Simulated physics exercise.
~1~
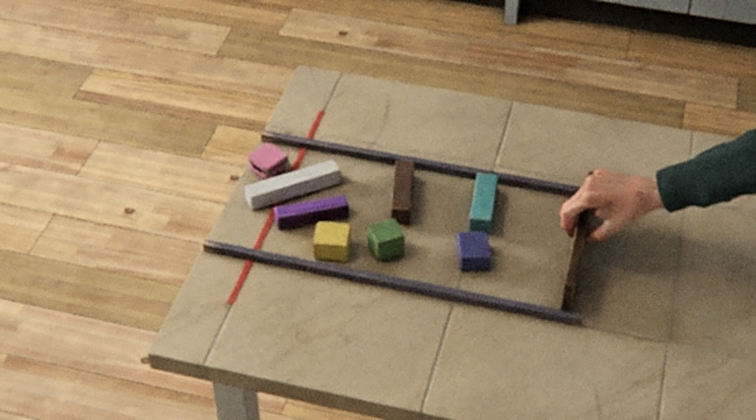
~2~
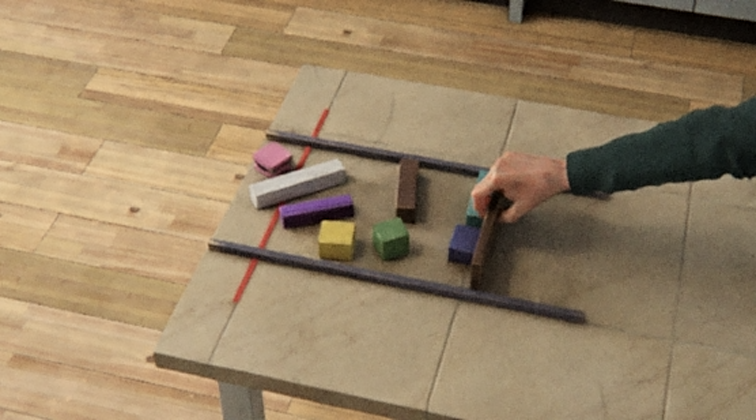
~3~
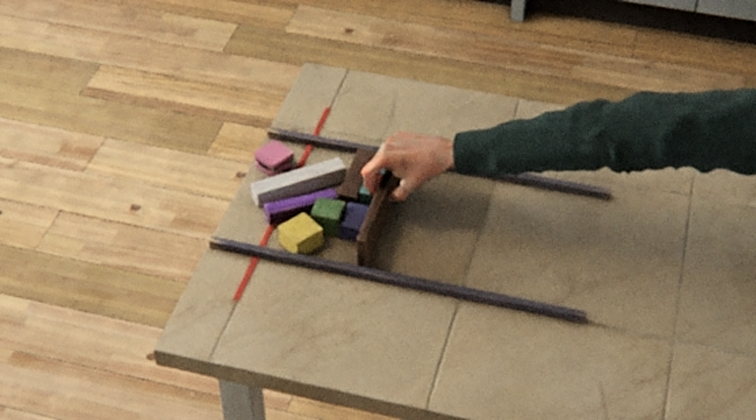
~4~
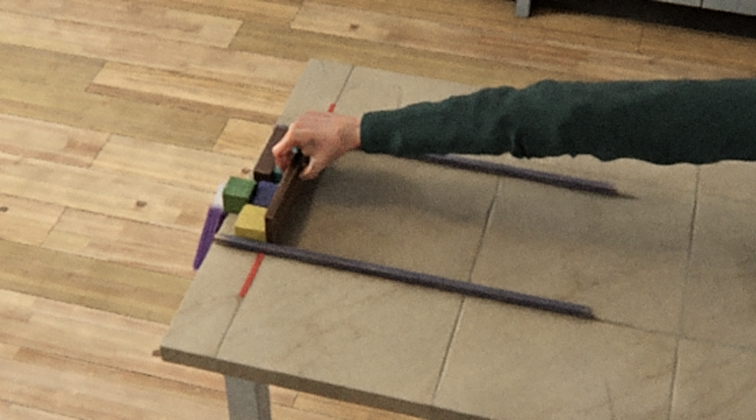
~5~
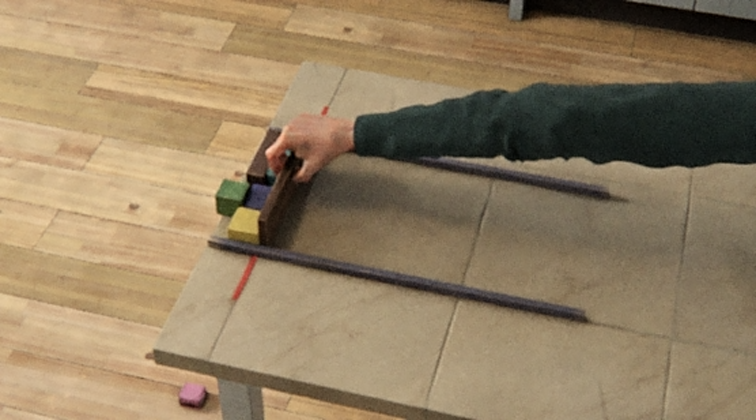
A hand in a green sleeve pushed an upright brown board left along a channel on a table, bunching colored blocks and bars together, until the pink block, white bar and purple stick went off the end and the rest stayed crowded there.
